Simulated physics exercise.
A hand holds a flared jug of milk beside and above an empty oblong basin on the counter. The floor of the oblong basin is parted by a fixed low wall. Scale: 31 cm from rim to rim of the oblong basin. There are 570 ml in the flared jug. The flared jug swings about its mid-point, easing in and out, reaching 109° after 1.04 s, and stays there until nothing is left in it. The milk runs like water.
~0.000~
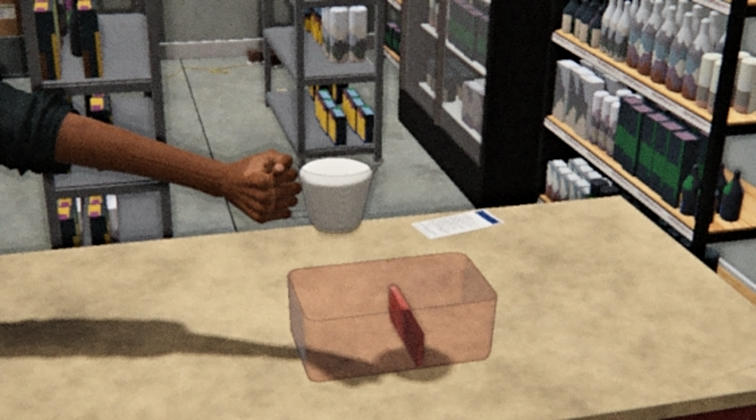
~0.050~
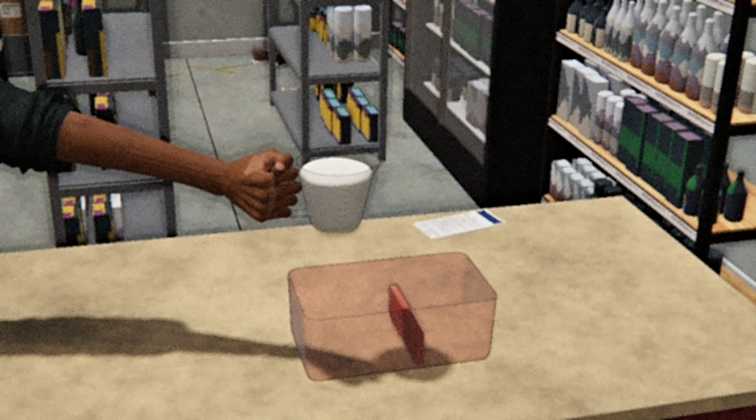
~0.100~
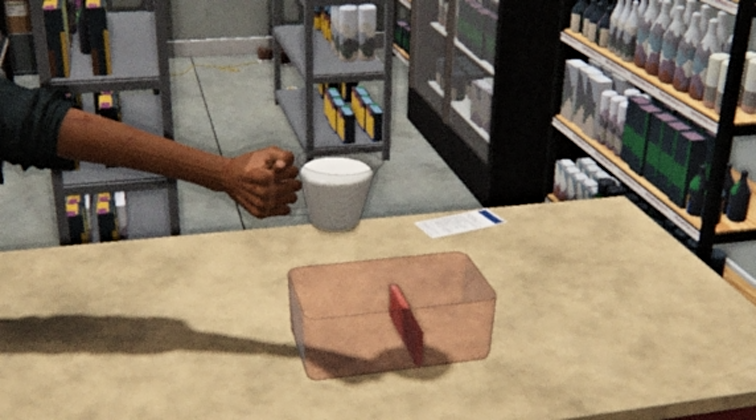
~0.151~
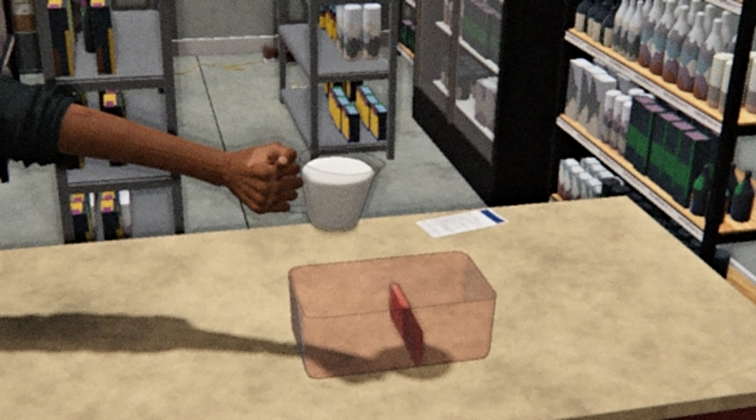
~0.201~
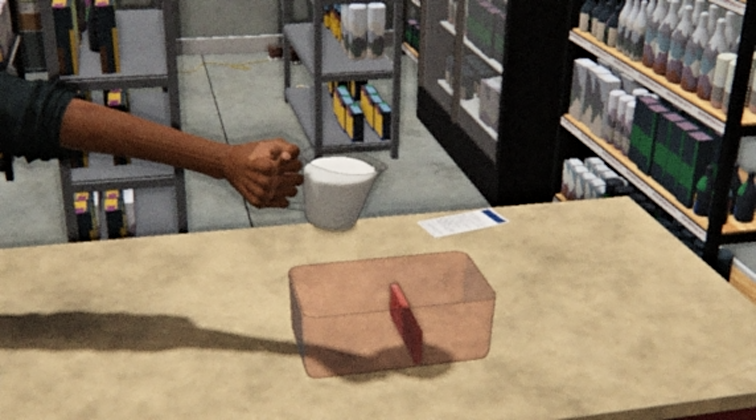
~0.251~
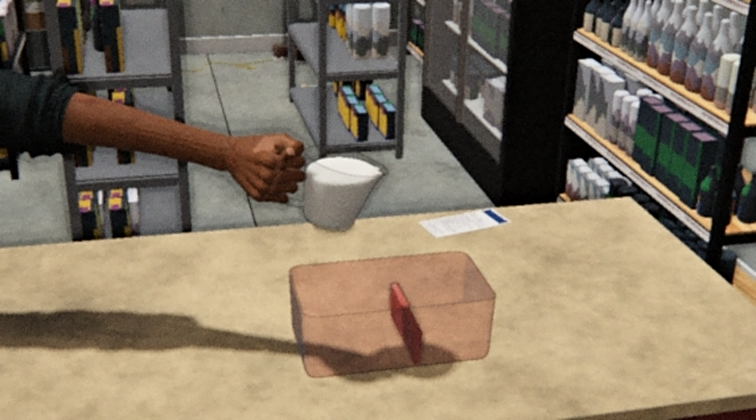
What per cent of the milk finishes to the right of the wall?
Roughly 70 per cent is past the wall.
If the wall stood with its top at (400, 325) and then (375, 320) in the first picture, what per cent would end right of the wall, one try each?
First 75, then 95 per cent.
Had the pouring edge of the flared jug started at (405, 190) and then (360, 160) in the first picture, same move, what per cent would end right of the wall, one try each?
First 85, then 20 per cent.
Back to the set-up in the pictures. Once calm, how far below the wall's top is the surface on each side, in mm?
Some 54 mm on the left and 38 mm on the right.
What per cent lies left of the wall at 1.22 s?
About 28 per cent.
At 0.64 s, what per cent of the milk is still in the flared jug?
Near 58 in a hundred.
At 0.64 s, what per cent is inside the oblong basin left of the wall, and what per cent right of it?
Left about 0, right about 14.
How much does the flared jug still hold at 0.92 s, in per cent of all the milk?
Near 6 in a hundred.
Then, 0.64 s in, the tilt is 74° and 59 per cent is still to pour, 0 is left of the wall and 13 right of it.
Then, 0.92 s in, the tilt is 106° and 6 per cent is still to pour, 12 is left of the wall and 67 right of it.
Then, 1.22 s in, the tilt is 109° and 0 per cent is still to pour, 28 is left of the wall and 69 right of it.
Then, 1.54 s in, the tilt is 109° and 0 per cent is still to pour, 28 is left of the wall and 70 right of it.
Finally, 28 per cent lies left of the wall, 70 right of it and 2 outside.
